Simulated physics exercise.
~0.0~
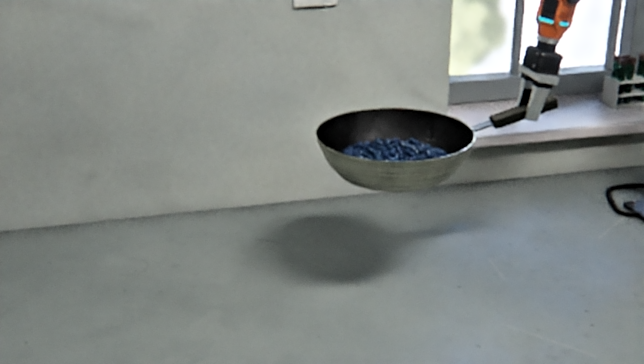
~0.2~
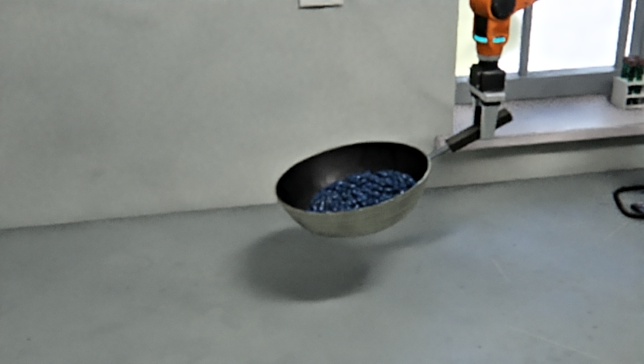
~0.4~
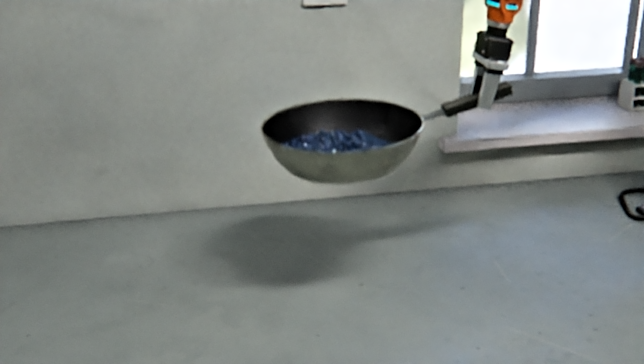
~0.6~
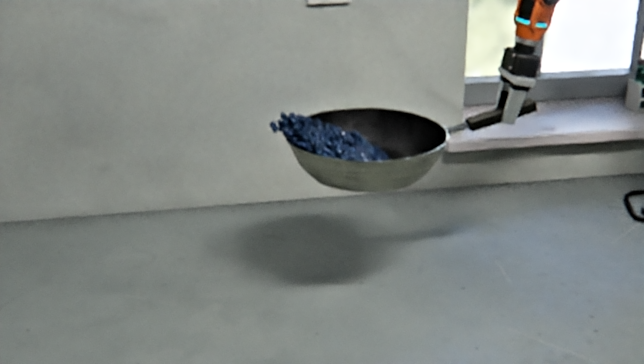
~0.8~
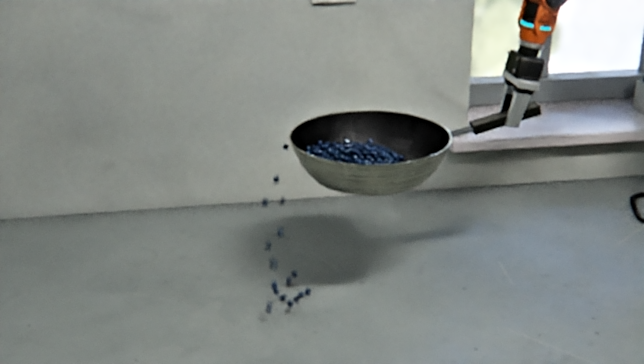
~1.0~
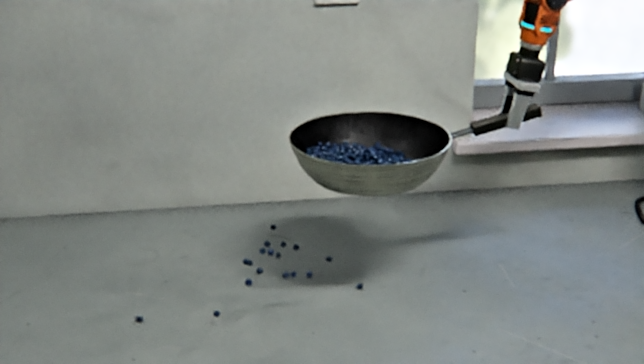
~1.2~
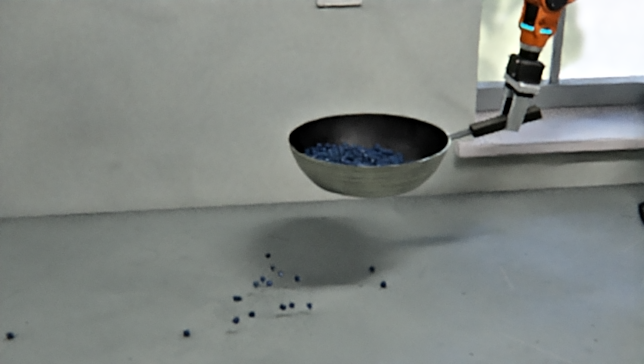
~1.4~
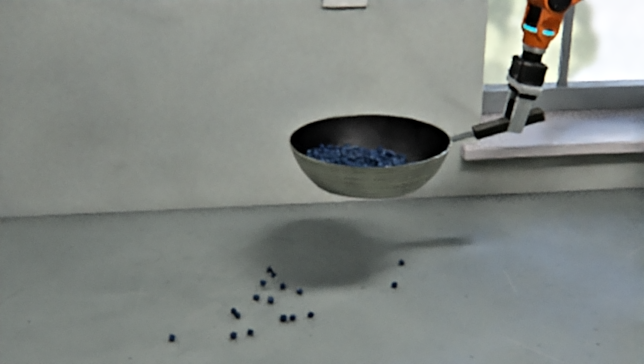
In a bare room with pale walls and a grey floor, near a window, an orange and black robot arm holds a frying pan heaped with small dark blue beads above the floor. The arm swings the pan left and down, tipping it, then lifts it and brings it level. As the pan moves back to the right, the beads surge up against its left side, and some spill over the rim. They drop to the floor, bounce and scatter. The pan ends almost still and upright, with most beads inside and a few strewn below.
